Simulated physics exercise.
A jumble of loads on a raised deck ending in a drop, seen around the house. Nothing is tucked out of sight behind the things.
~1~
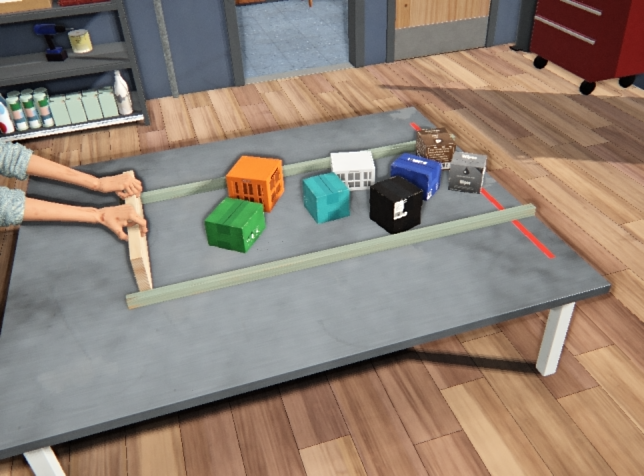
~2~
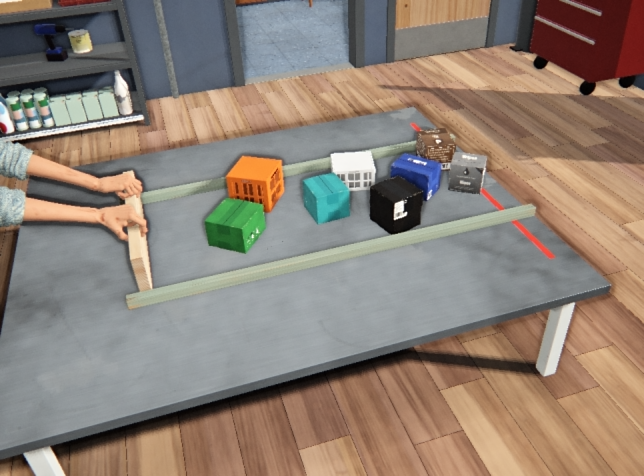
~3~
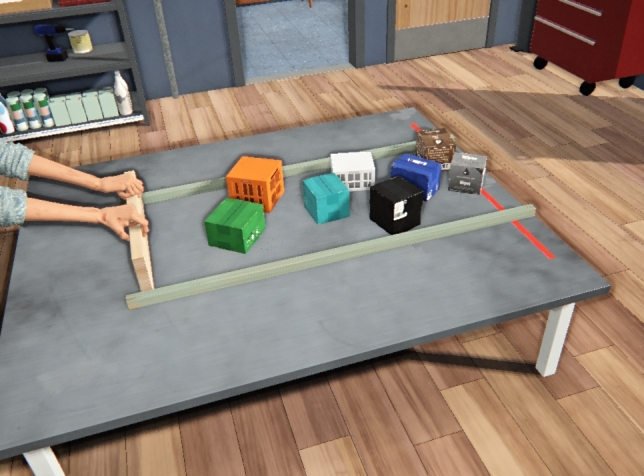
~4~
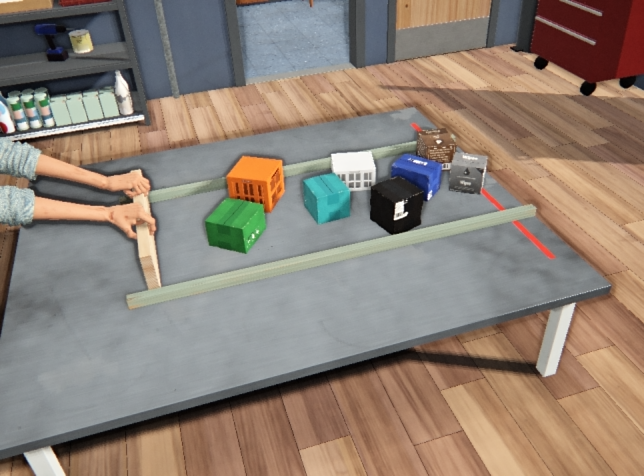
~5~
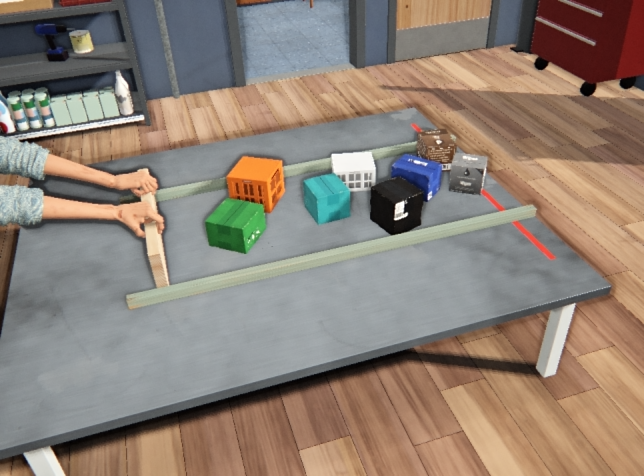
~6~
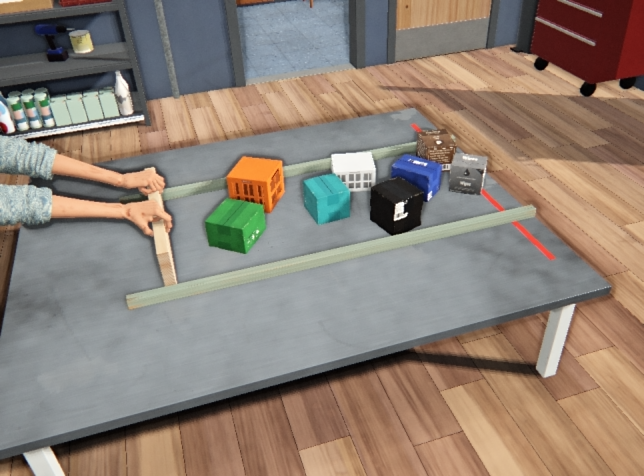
On a grey workshop table, two hands slowly sliding a wooden plank right between rails, towards colourful boxes that stay still.
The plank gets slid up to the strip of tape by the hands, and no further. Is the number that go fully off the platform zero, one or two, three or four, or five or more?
The tally of those that come down is above four.
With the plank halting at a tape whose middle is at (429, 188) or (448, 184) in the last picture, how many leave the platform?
Try 1: 3; try 2: 5.
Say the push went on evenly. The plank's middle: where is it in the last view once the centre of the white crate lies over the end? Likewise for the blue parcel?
For the white crate, about (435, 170); for the blue parcel, about (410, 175).
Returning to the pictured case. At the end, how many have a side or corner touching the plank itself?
Number: 3.
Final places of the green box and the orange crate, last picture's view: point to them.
Final positions: Near (490, 166); near (464, 139).
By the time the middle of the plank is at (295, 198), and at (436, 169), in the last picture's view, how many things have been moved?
First 3 and then 8.
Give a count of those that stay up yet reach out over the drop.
In total, 3 of them.
Soon after, none off yet; grey box at rest near (468, 174); brown box at rest near (436, 151); blue parcel at rest near (416, 178).
After that, none off yet; grey box displaced about its own width near (493, 173); brown box displaced a little near (447, 148); blue parcel displaced about its own width near (456, 170).
In the end, the number that fall off is five or more; gone, turquoise parcel, white crate, blue parcel, brown box and grey box.
